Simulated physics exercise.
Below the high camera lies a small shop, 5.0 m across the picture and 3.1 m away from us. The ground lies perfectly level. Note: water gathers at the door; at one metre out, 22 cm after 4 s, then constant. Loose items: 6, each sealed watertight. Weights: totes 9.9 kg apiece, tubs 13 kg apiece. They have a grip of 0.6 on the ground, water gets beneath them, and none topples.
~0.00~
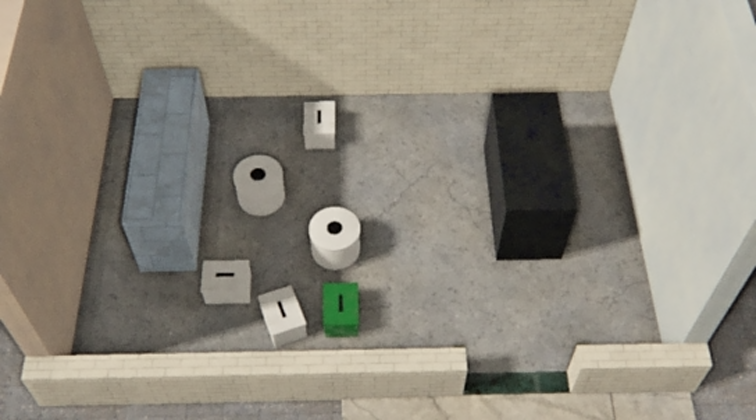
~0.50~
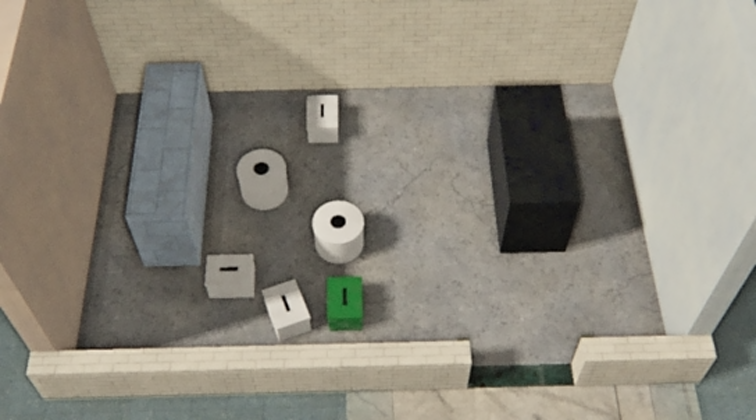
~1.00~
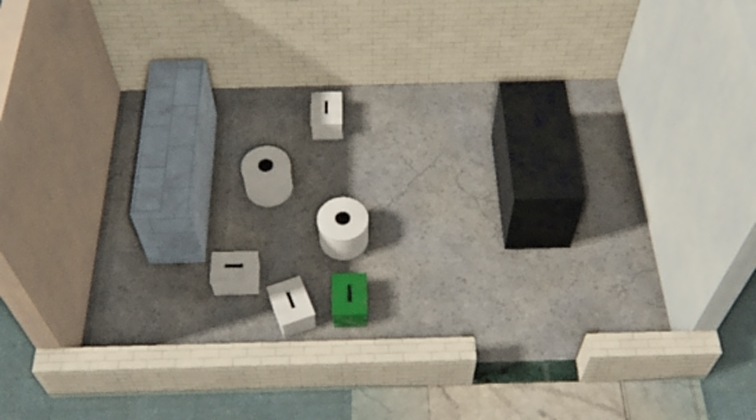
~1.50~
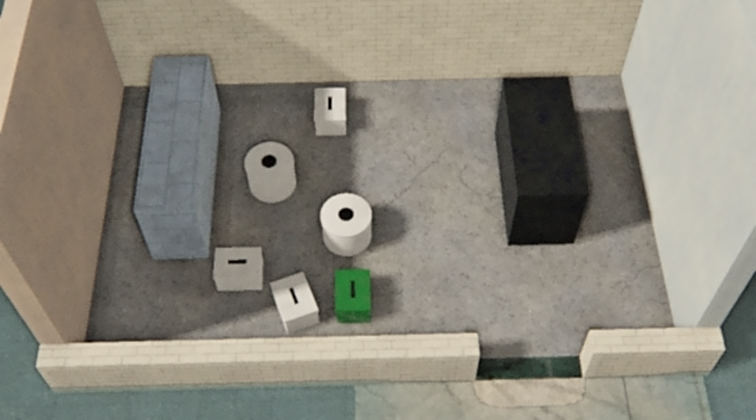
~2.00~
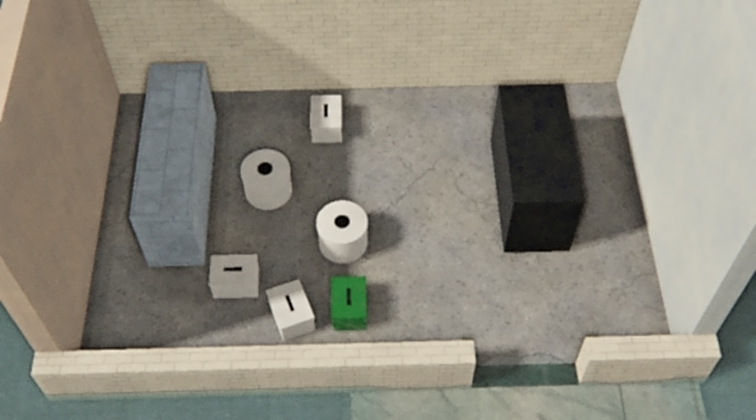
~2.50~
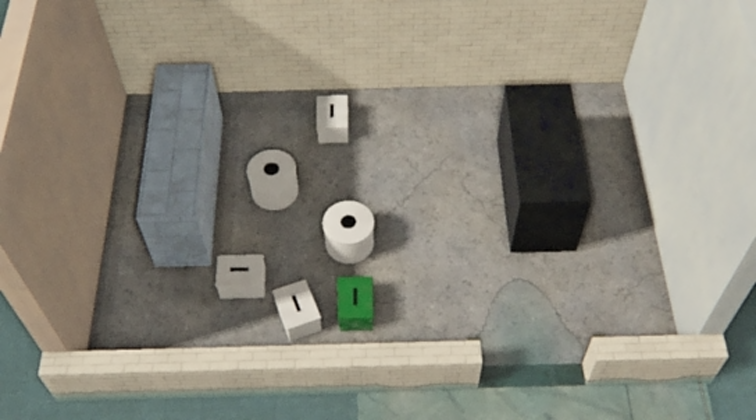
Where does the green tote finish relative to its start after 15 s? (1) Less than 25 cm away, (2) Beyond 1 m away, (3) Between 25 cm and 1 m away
The answer is 3.
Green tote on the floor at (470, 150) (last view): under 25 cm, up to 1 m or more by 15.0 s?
Short answer, it is taken a long way.
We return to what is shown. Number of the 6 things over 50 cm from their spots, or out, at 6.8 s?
The number comes to 0.
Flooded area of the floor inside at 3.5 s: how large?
I'd put it close to 2.5 m2.
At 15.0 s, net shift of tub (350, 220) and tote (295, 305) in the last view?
In turn: 40 cm, 120 cm.
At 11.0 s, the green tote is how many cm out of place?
Roughly 0 centimetres by that point.
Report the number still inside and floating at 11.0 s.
At that point I count 0.
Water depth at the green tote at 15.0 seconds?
Roughly 9 cm at that moment.
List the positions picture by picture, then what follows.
The first picture shows the green tote at (341, 304) rests on the ground; water covers 0.0 m2; 0 of 6 have shifted.
The second picture shows the green tote at (345, 297) rests on the ground; 0.0 m2 under water; 0 of 6 have shifted.
The third picture shows the green tote at (350, 294) rests on the ground; water covers 0.0 m2; 0 of 6 have shifted.
The fourth picture shows the green tote at (353, 290), on the bottom; 0.0 m2 under water; 0 of 6 have shifted.
The fifth picture shows the green tote at (349, 297) rests on the ground; 0.0 m2 under water; 0 of 6 have shifted.
The sixth picture shows the green tote at (355, 297) rests on the ground; water covers 0.5 m2; 0 of 6 have shifted.
After 3.5 s the green tote is near (355, 297), 0.0 m from its start, aground; 0 afloat.
After 6.8 s the green tote is near (355, 297), 0.0 m from its start, aground; 0 afloat.
After 11.0 s the green tote is near (355, 297), 0.0 m from its start, aground; 0 afloat.
After 15.0 s the green tote is near (427, 274), 0.7 m from its start, afloat; 5 afloat.
